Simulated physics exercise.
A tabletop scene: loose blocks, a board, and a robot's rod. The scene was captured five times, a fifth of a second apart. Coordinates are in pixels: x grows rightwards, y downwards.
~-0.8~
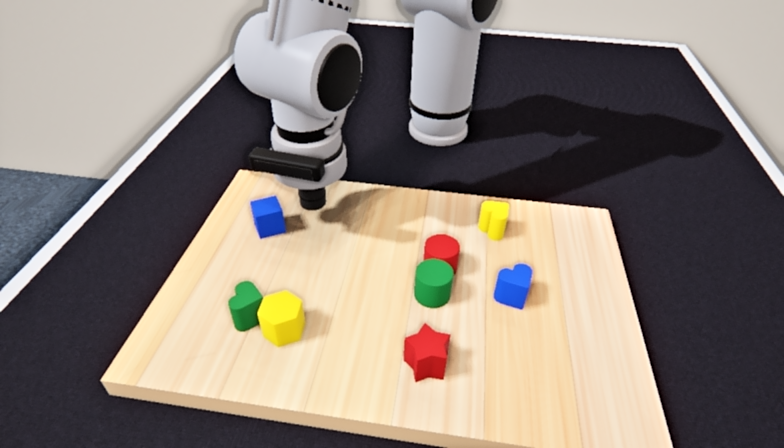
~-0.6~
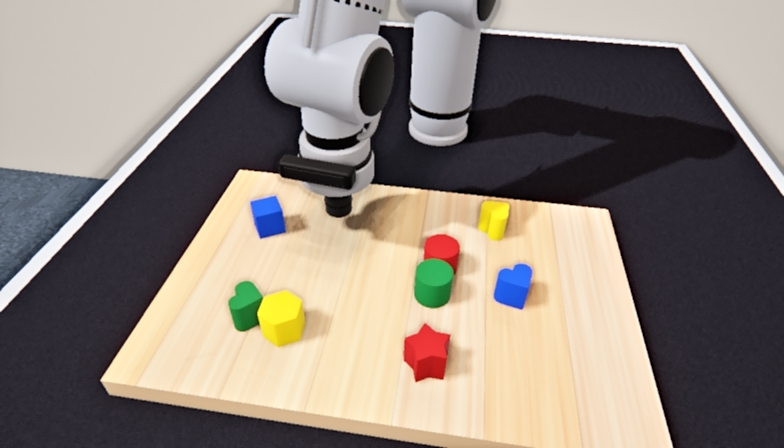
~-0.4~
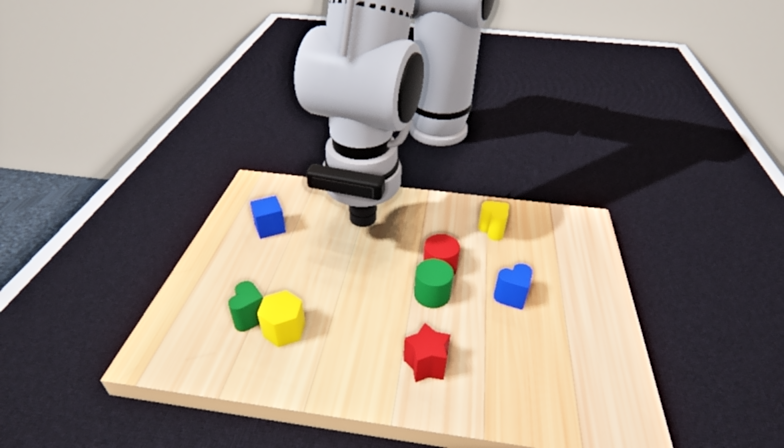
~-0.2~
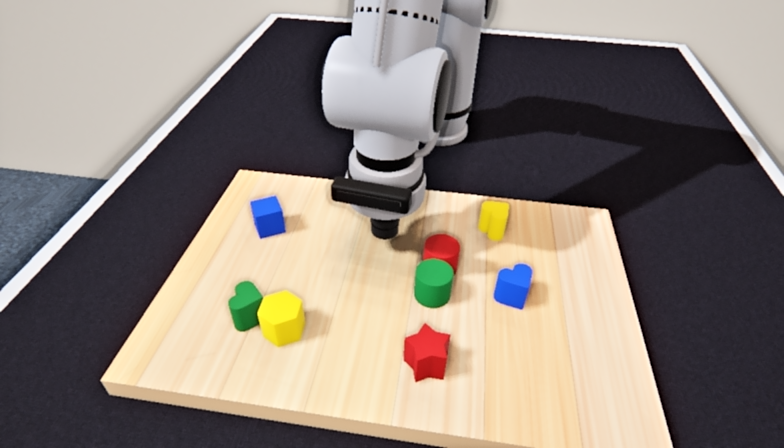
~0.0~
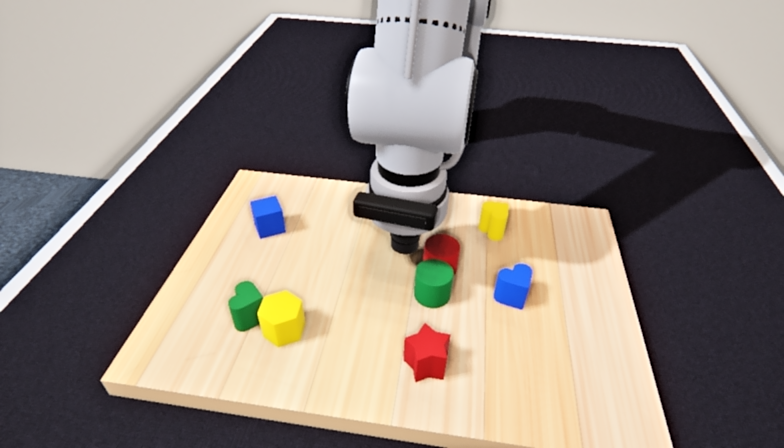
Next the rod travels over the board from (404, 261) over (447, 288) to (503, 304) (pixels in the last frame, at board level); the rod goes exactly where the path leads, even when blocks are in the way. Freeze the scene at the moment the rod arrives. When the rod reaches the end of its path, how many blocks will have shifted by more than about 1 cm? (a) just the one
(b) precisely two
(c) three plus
The one that fits is c, three plus.
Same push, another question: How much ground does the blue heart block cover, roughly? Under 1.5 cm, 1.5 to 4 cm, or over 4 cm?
Verdict: From 1.5 to 4 cm.
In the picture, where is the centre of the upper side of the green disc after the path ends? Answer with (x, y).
My estimate: (455, 294).
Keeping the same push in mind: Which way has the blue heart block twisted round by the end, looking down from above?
It turns round anticlockwise.
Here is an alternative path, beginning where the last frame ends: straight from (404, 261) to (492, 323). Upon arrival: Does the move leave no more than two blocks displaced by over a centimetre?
I expect so.
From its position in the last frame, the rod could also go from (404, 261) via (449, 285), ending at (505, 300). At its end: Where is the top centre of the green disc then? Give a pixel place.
Somewhere near (450, 289).
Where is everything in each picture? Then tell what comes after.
The first frame shows tip of the rod at (313, 203), middles of tops, green disc at (435, 272), red disc at (442, 245), blue heart block at (518, 274).
The second frame shows rod at (339, 210), nothing pushed.
The third frame shows rod at (363, 219), nothing pushed.
The fourth frame shows rod at (385, 231), nothing pushed.
The fifth frame shows rod at (405, 245), green disc at (435, 272), red disc at (442, 245), blue heart block at (518, 274).
What follows on the original path. One third of the way, rod at (432, 265); green disc at (443, 282); red disc at (464, 251).
Two thirds of the way, rod at (468, 278); green disc at (455, 294); red disc at (487, 252).
At the end, rod at (507, 289); green disc at (455, 294); red disc at (491, 252); blue heart block at (541, 275), turned 25° anticlockwise.
